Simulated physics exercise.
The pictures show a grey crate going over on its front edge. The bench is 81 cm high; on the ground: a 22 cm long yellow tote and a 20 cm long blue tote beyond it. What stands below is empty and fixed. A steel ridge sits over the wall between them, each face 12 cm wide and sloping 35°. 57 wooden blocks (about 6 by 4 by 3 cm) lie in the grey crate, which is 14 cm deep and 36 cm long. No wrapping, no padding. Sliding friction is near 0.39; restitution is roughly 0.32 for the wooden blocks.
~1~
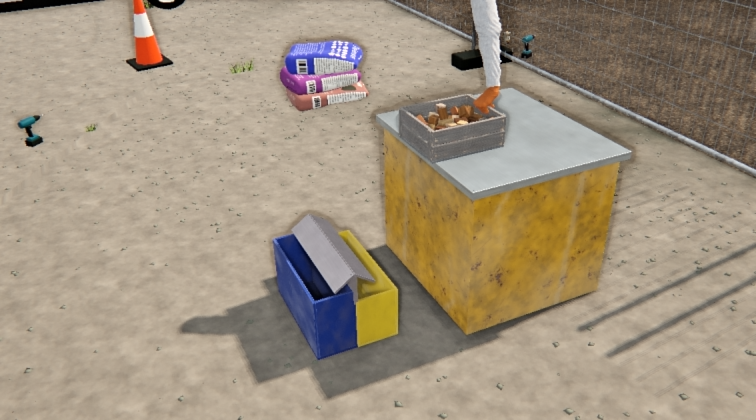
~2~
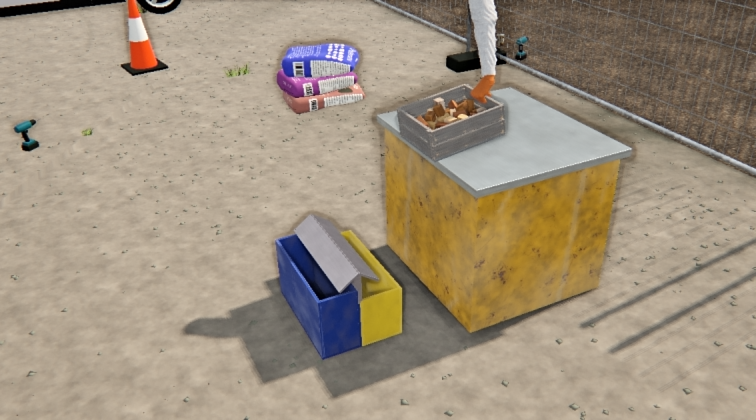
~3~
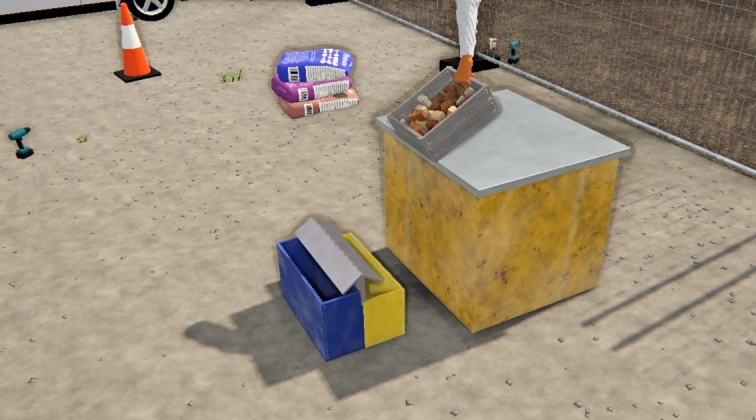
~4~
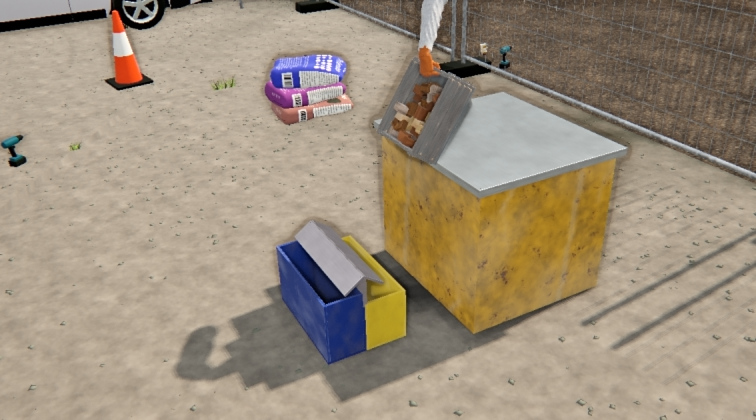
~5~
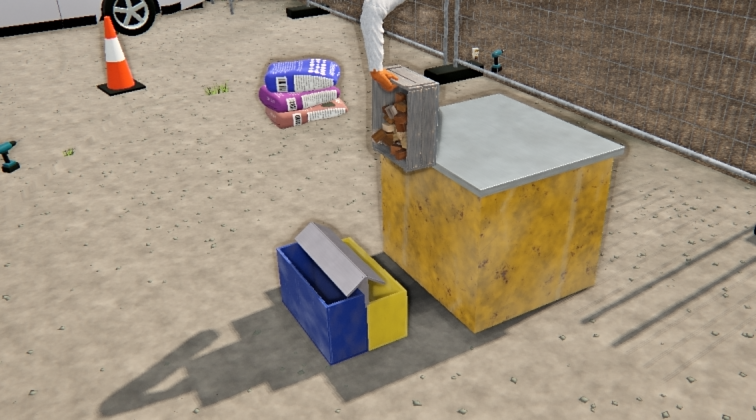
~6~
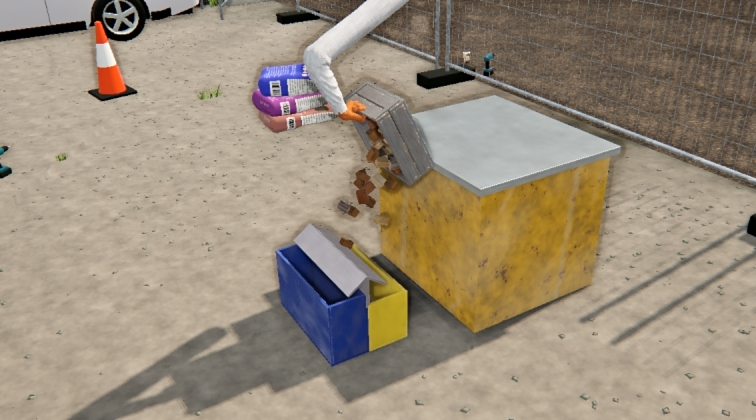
At the start, a grey crate of wooden blocks sits level on a yellow bench, a hand at its far side. The arm tilts the crate steadily over the bench's edge until it passes upright, and blocks tumble out toward the blue and yellow totes on the ground below.
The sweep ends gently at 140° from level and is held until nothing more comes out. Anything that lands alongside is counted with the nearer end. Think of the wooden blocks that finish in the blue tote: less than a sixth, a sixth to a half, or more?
Expect less than a sixth of the load in the blue tote.
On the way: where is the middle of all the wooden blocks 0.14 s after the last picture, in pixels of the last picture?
Near (375, 177).
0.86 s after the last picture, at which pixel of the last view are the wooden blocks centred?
Around (361, 307).
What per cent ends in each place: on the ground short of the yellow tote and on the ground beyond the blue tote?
Roughly 25 and 5 per cent.
Then, 0.14 s after the last picture, tilt 127°; 19 still in the grey crate, 3 in the yellow tote and 35 in the air.
Then, 0.31 s after the last picture, tilt 137°; 3 still in the grey crate, 13 in the yellow tote, 1 in the blue tote, 1 on the ground short of the yellow tote and 39 in the air.
Then, 0.55 s after the last picture, tilt 140°; 32 in the yellow tote, 2 in the blue tote, 8 on the ground short of the yellow tote, 2 on the ground beyond the blue tote and 13 in the air.
Final count (0.86 s after the last picture), 37 in the yellow tote, 2 in the blue tote, 14 on the ground short of the yellow tote and 4 on the ground beyond the blue tote. Asked share, 2 of 57, 4 per cent.
